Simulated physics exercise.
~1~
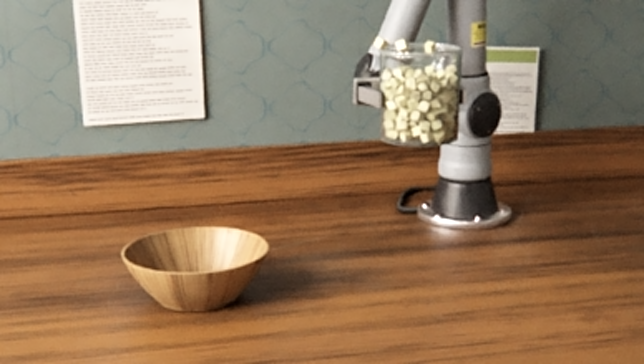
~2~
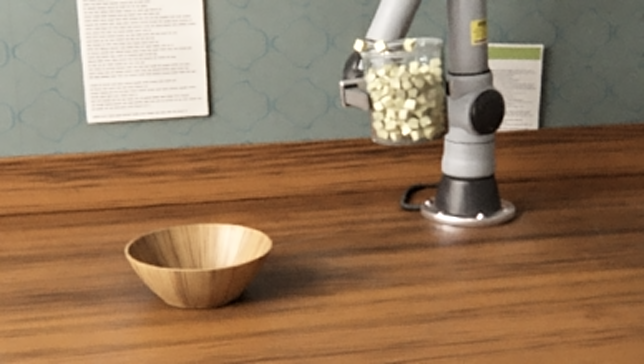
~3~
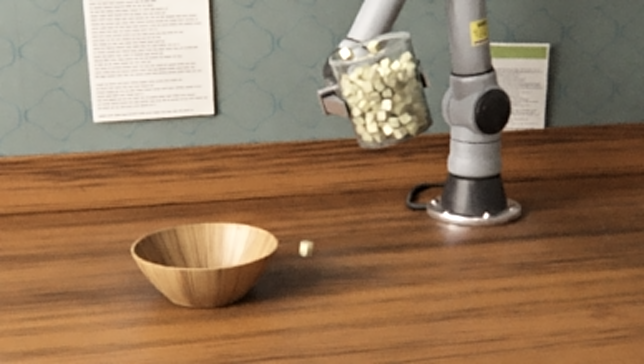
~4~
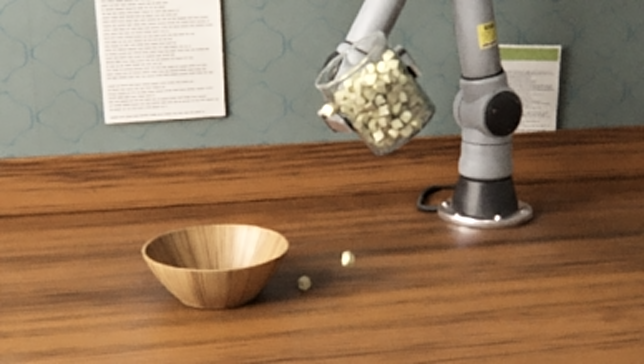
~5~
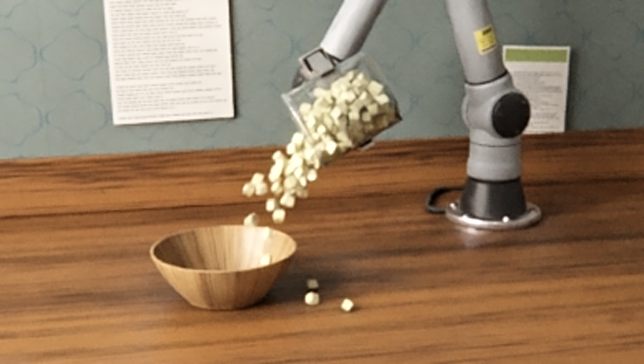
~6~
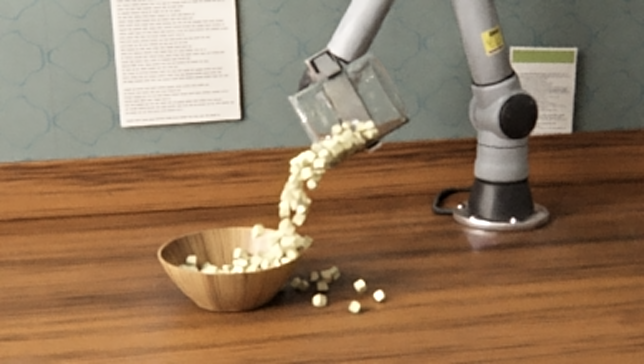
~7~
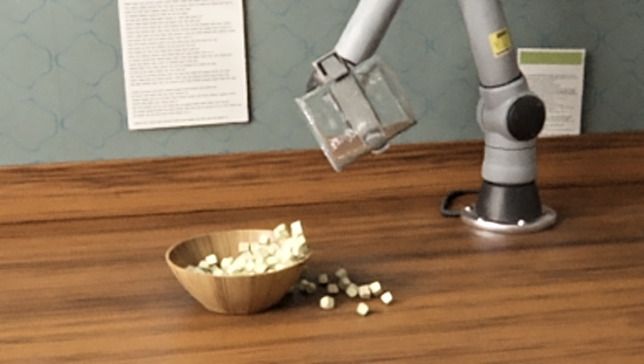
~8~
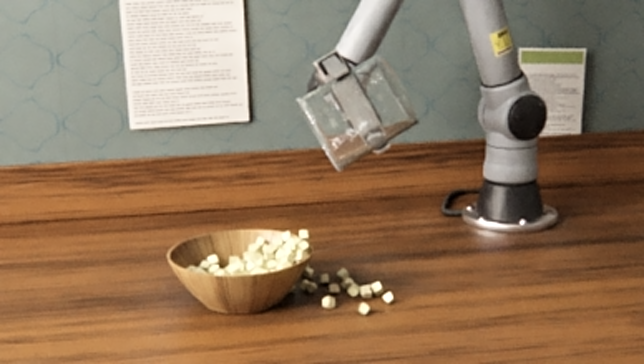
A grey robot arm holds a clear cup full of pale vegetable dice above a wooden table, with a wooden bowl standing to the left. The arm carries the cup slightly left and begins to tip it, and a couple of dice drop onto the table short of the bowl. The cup then tilts onto its side, and the dice pour out in a thick stream. Most land in the bowl, while several scatter beside its right edge. Finally the cup hangs tipped and nearly empty, the bowl holds a heap, and stray dice lie still on the table.
